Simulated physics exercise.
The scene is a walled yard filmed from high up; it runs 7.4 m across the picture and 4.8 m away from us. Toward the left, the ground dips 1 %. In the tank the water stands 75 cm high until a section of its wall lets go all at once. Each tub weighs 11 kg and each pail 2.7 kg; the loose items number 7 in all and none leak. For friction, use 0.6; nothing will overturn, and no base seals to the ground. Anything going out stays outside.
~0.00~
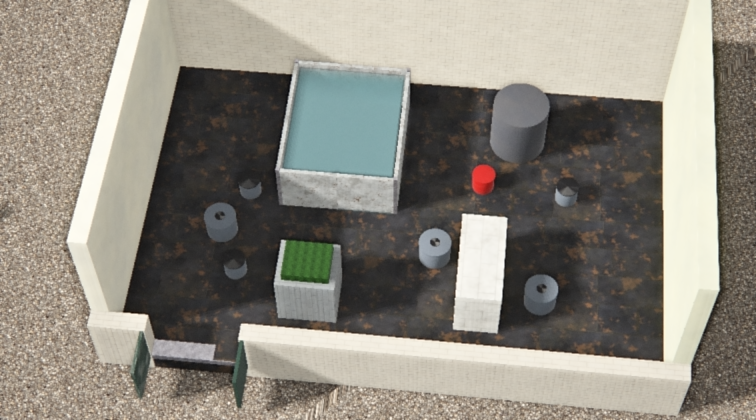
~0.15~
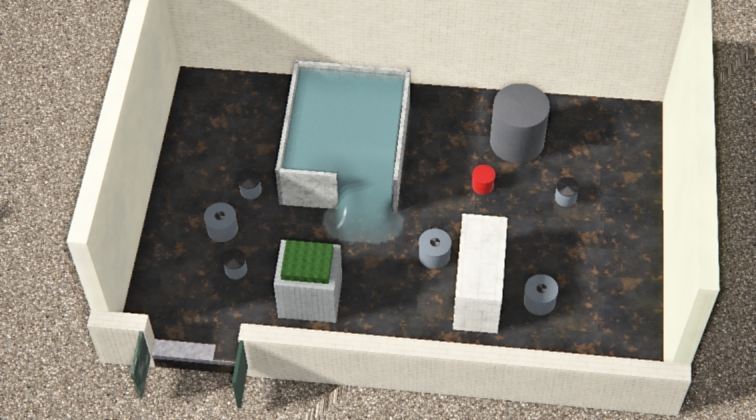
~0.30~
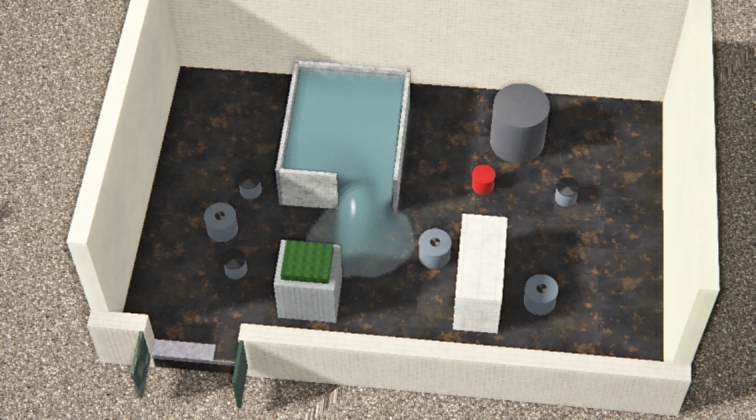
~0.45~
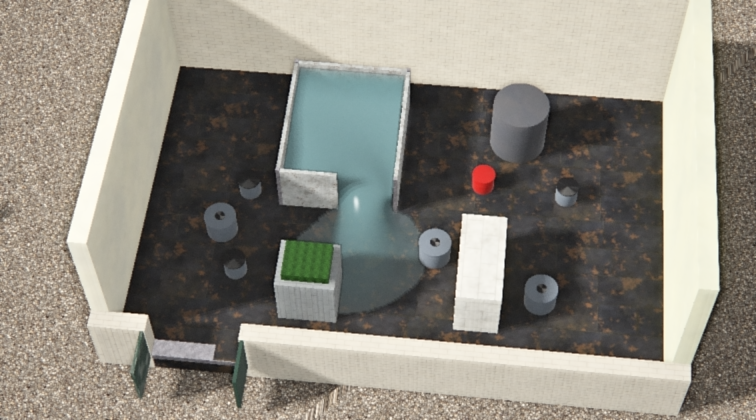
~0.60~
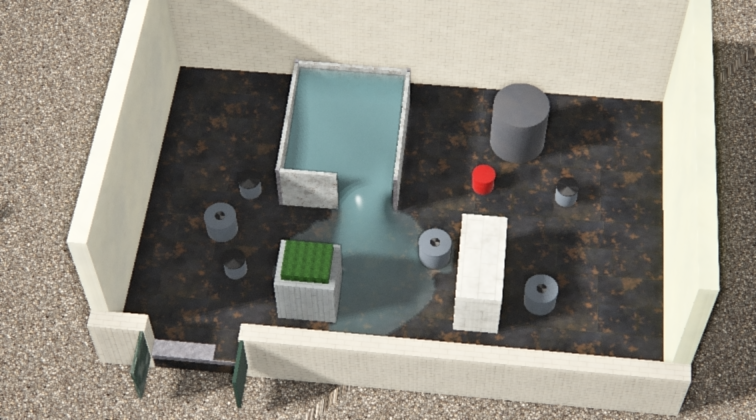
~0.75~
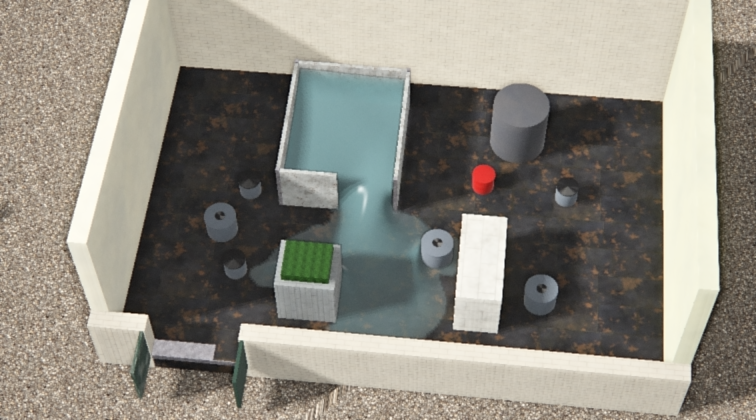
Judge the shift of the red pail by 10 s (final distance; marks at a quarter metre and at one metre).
Expect it to shift a fair bit, but under a metre.
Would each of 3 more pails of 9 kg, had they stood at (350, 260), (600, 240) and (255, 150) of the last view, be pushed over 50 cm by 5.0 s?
Respectively: Greater, smaller, smaller.
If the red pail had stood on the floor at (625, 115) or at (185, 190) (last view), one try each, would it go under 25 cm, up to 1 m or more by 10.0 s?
Run one, it gets swept far; run two, it gets swept far.
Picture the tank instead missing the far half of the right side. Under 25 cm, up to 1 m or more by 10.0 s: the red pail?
Result: Red pail displaced far.
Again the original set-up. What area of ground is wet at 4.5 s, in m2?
Roughly 28 m2.
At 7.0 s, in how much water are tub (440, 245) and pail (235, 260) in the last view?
Some 7 cm at the first, some 10 cm at the second.
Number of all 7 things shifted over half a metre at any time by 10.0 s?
By my count, 6.
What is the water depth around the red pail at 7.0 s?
Near 4 cm deep.
After 2.0 s the red pail is near (484, 174), 0.0 m from its start, aground; 0 of 7 are out; 1 afloat.
After 4.5 s the red pail is near (486, 170), 0.1 m from its start, aground; 0 of 7 are out; 2 afloat.
After 7.0 s the red pail is near (484, 161), 0.2 m from its start, afloat; 0 of 7 are out; 5 afloat.
After 10.0 s the red pail is near (464, 145), 0.6 m from its start, afloat; 0 of 7 are out; 5 afloat.
